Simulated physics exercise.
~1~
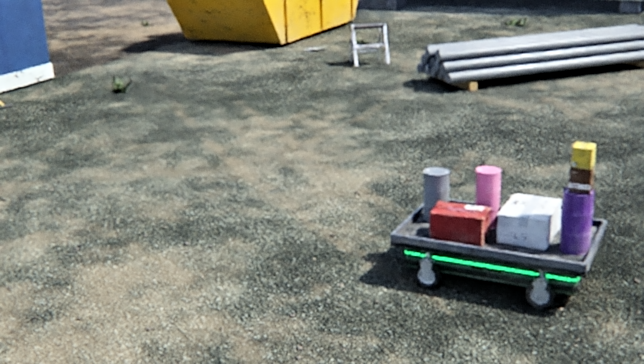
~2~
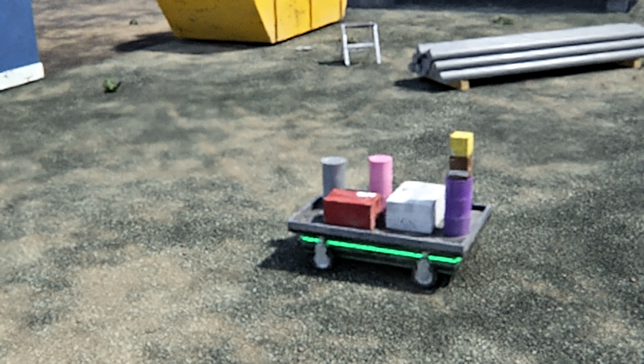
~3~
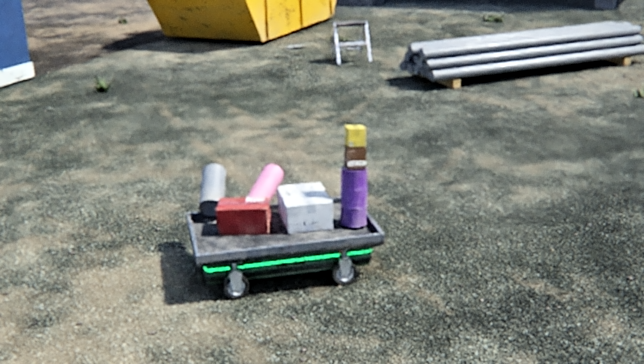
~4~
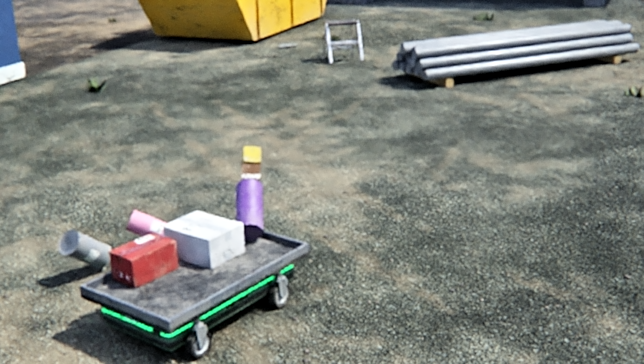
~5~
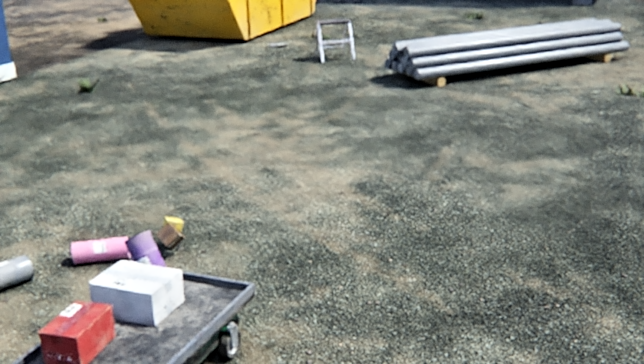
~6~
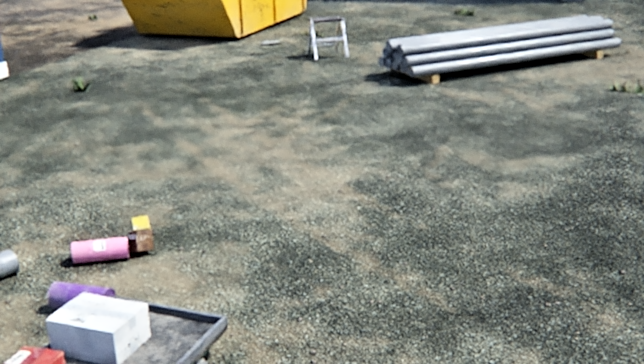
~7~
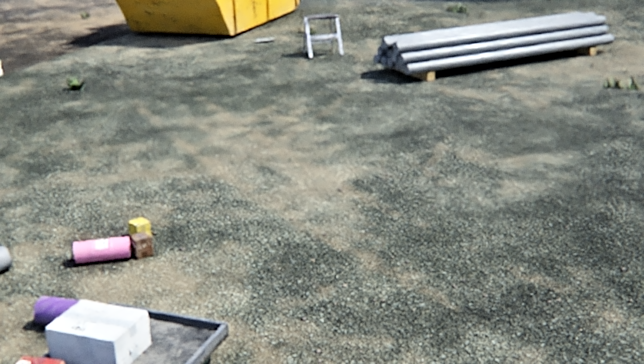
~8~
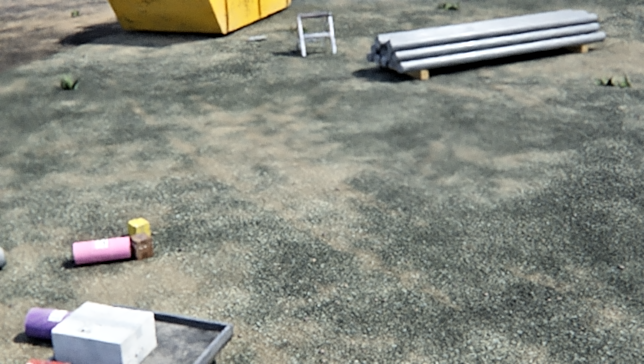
On a gravelly yard with a yellow skip, a small metal frame and a stack of grey pipes behind, a low wheeled cart with a green stripe rolls leftward, carrying canisters and parcels. The grey and pink canisters tip over at the back of the deck. As the cart swings round toward the viewer, they go over the edge, and the purple canister leans with the yellow and brown parcels on top. That stack then topples off too. The cart slows at the lower left, the red and white parcels still aboard, the others lying on the ground.
